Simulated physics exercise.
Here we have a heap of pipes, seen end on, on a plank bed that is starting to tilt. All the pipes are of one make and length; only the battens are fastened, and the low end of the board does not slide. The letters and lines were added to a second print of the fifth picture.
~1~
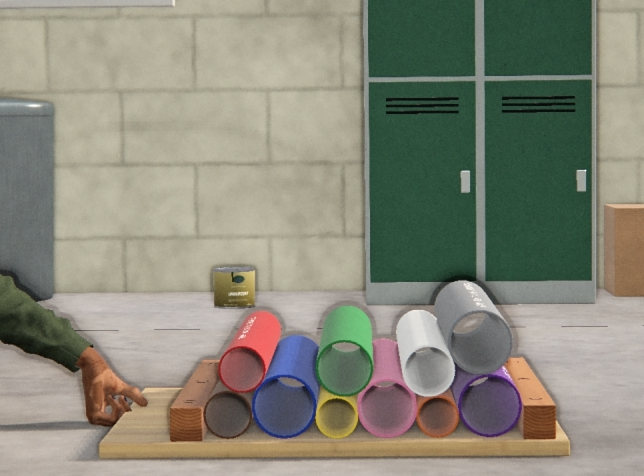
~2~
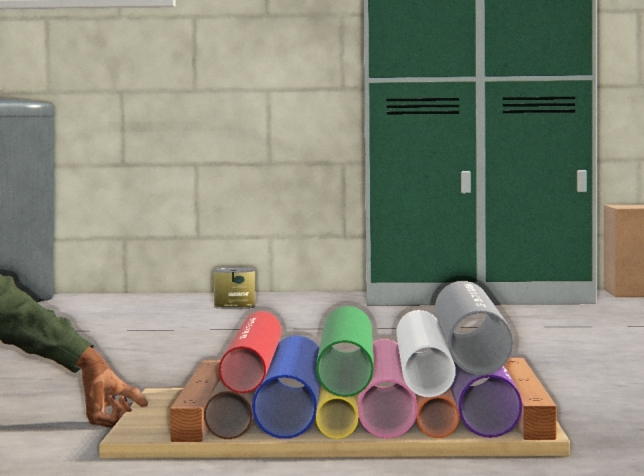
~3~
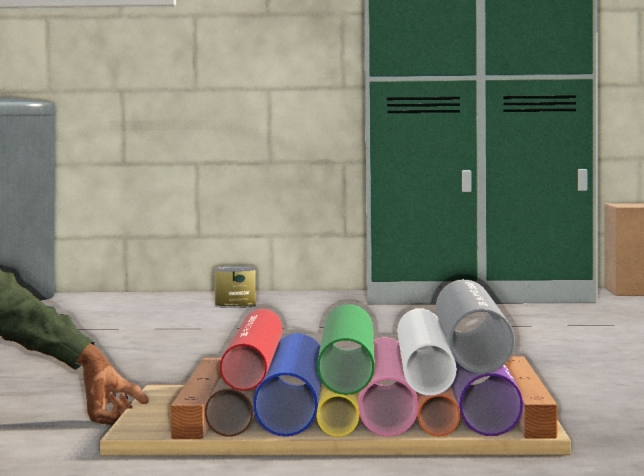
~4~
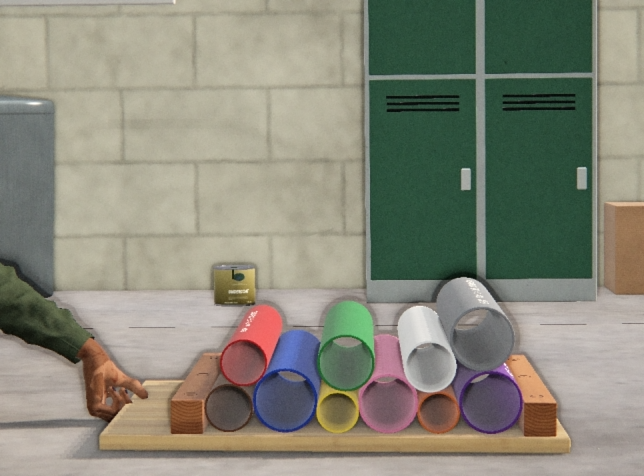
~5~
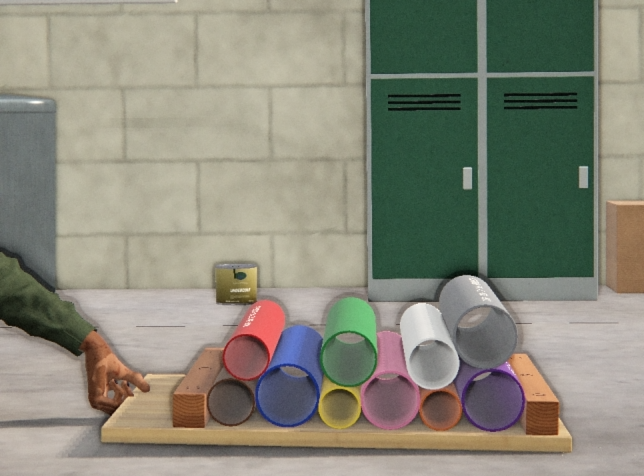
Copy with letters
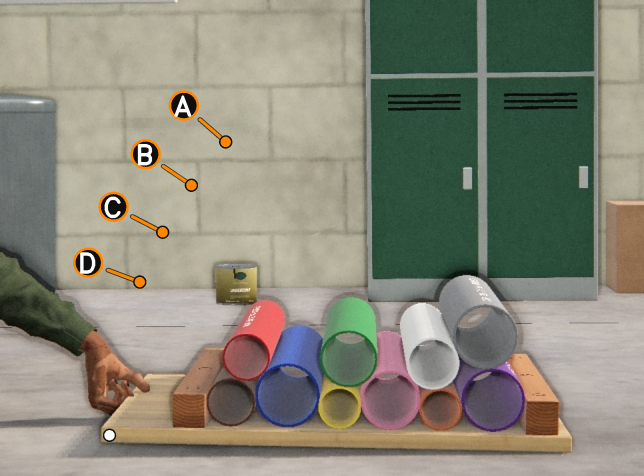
In the video, a hand at the left holds the end of a wooden board carrying stacked colored pipes between two brown blocks, and the board and pipes shift very slightly upward together while the pipes keep their arrangement.
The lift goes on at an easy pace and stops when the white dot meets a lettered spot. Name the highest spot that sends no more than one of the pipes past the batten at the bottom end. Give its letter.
Raise it to A.
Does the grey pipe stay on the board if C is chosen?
No, with C.
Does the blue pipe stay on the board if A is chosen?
Yes, with A.
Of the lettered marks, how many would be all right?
Four of them.
On the marked copy, A at (226, 142); B at (191, 185); C at (163, 232); D at (140, 282); the white dot at (110, 435).
Following A. Soon after the start, board at 21°.
Later, board at 41°.
In the end, board at 42°, one over the low batten (grey).
As for the rest, B one over the low batten (grey); C one over the low batten (grey); D one over the low batten (grey).
